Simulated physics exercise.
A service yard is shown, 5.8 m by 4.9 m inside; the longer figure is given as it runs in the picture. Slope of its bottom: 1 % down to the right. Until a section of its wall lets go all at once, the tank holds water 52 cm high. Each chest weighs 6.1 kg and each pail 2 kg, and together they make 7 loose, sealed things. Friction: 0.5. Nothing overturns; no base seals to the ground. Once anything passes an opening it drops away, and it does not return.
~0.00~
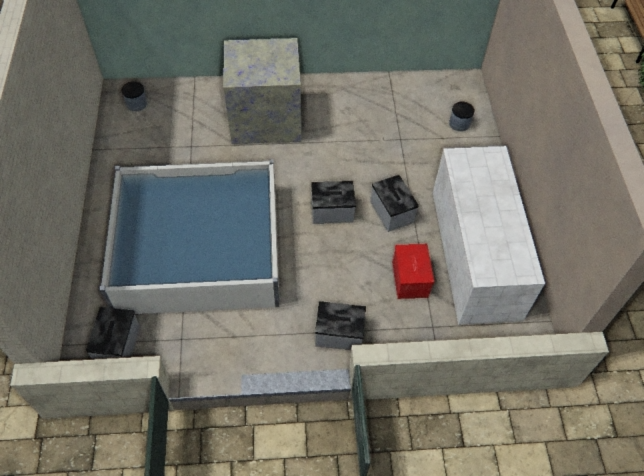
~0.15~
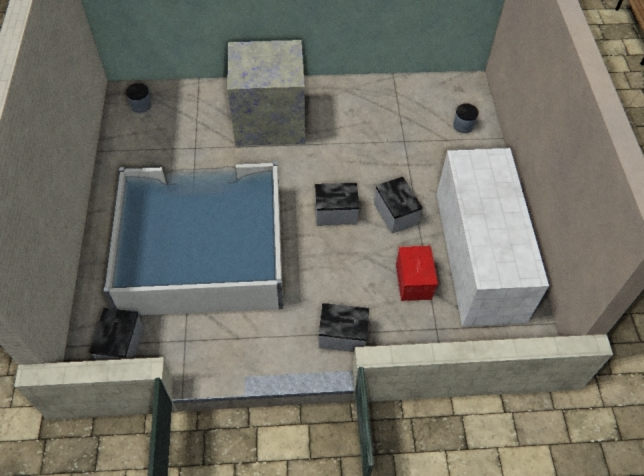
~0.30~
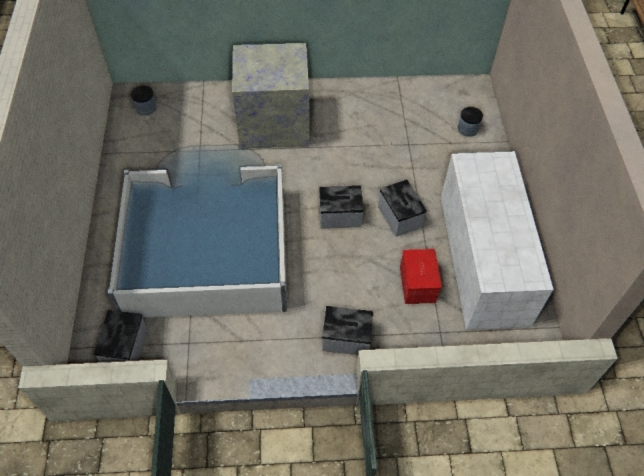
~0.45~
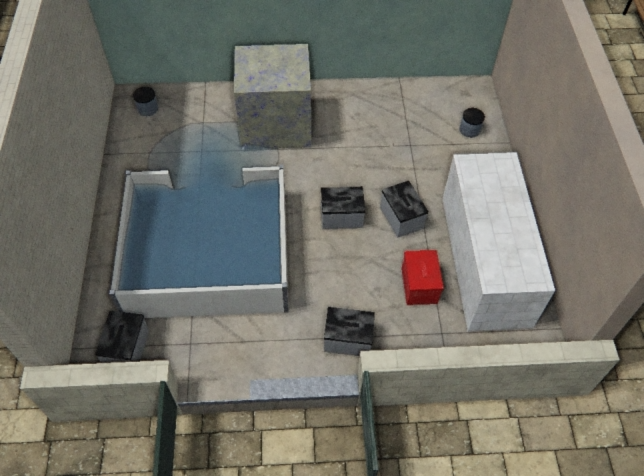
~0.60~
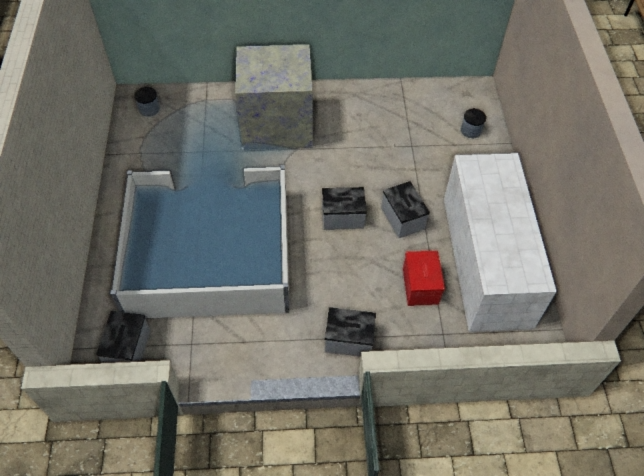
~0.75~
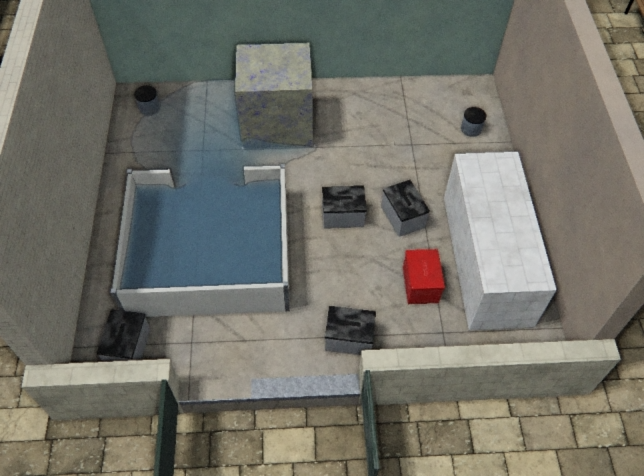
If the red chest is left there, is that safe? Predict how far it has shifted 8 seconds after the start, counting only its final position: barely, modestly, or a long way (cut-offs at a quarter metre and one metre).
Its displacement will be small.
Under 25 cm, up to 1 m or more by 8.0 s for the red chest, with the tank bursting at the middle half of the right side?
After that, the red chest is washed away.
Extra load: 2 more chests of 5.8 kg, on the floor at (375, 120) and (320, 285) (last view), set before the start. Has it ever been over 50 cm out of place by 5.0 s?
Well, the first one is higher and the other lower.
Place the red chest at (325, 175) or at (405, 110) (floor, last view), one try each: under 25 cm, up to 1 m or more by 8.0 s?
I'd expect that it gets borne away first and gets borne away second.
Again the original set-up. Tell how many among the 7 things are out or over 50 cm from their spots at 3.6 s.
At that time I count 1.
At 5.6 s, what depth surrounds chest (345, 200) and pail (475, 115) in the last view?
Depth approx. 1 cm / 10 cm.
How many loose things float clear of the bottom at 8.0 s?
6 at that moment.
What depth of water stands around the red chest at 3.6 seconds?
Around 1 cm.
After 1.6 s the red chest is near (425, 269), 0.0 m from its start, aground; 0 of 7 are out; 1 afloat.
After 3.6 s the red chest is near (425, 269), 0.0 m from its start, aground; 0 of 7 are out; 2 afloat.
After 5.6 s the red chest is near (425, 269), 0.0 m from its start, aground; 0 of 7 are out; 2 afloat.
After 8.0 s the red chest is near (427, 272), 0.1 m from its start, afloat; 0 of 7 are out; 6 afloat.
